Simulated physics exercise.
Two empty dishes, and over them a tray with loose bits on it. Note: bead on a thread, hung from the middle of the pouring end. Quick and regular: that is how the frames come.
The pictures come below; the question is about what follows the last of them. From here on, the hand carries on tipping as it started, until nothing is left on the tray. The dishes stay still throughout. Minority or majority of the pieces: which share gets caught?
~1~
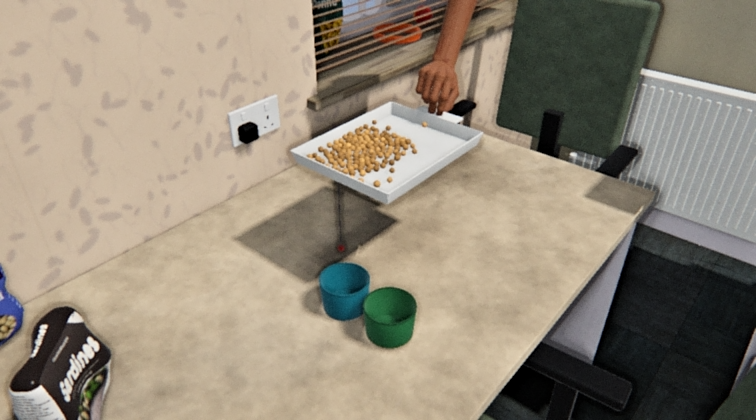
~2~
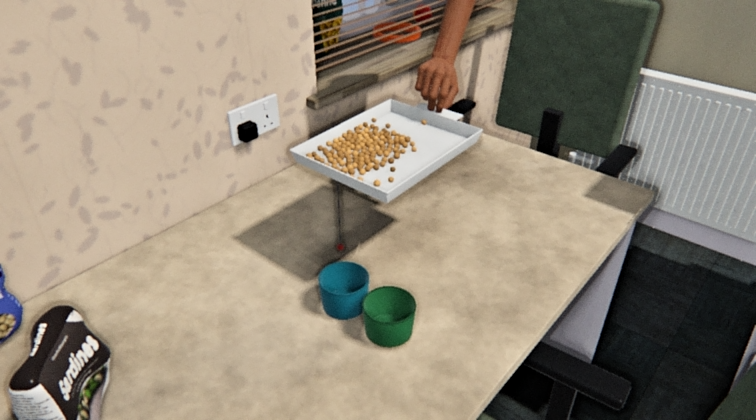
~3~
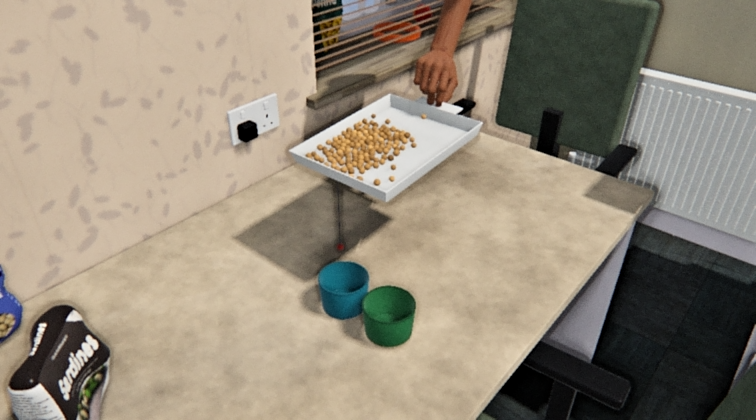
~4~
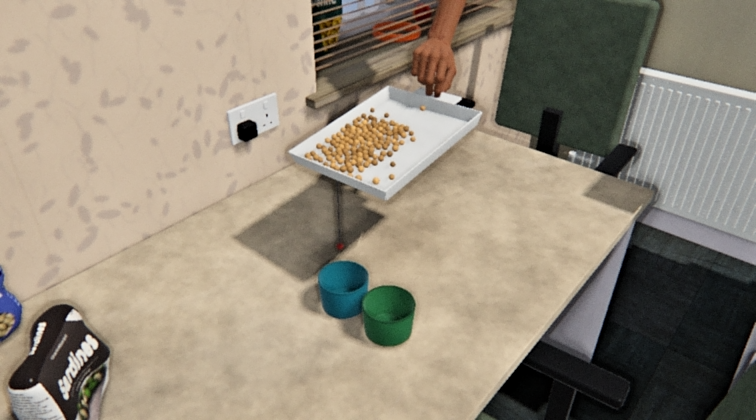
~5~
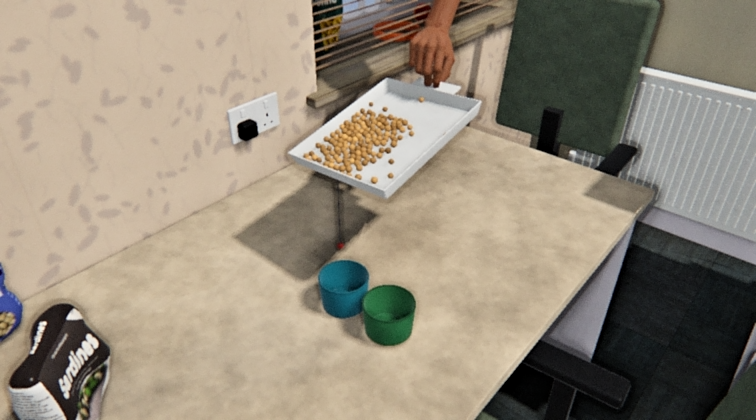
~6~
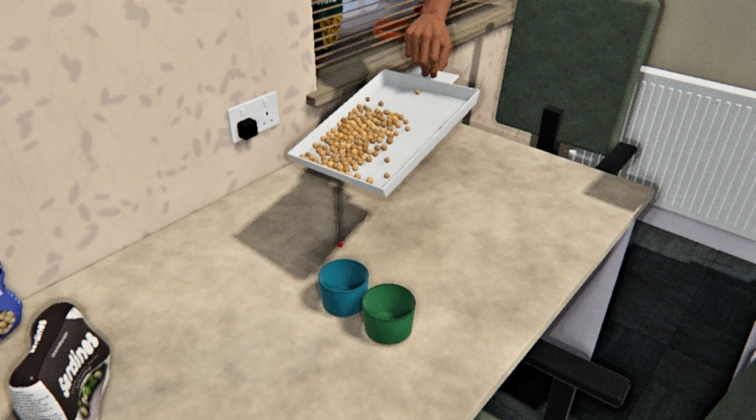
The dishes catch a minority of the load.
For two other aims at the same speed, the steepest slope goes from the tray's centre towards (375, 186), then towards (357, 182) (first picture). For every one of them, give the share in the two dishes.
In turn 50 and 60 in a hundred.
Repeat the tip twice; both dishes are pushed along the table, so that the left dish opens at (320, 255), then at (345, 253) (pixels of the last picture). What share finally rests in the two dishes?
About 20 per cent, then about 0 per cent.
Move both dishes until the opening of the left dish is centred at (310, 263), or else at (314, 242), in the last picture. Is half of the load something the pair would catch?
First try: A minority; second try: A minority.
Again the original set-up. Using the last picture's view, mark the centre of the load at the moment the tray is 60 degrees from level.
In the last view, the load is centred close to (320, 155).
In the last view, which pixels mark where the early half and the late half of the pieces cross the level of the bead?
(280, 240) for the early half, (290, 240) for the late half.
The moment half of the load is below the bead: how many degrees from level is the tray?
90°, roughly.
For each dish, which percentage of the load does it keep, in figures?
For the left dish 0 per cent, for the right dish 0.
Soon after the last picture, tray tipped steeply; nearly all on the tray; a small part in the air.
A little later, tray tipped right over; a small part on the tray; about two thirds outside both; about a quarter in the air.
Later still, tray tipped past a quarter turn; all outside both.
By the end, tray tipped past a quarter turn; none in the right dish; none in the left dish; all outside both.
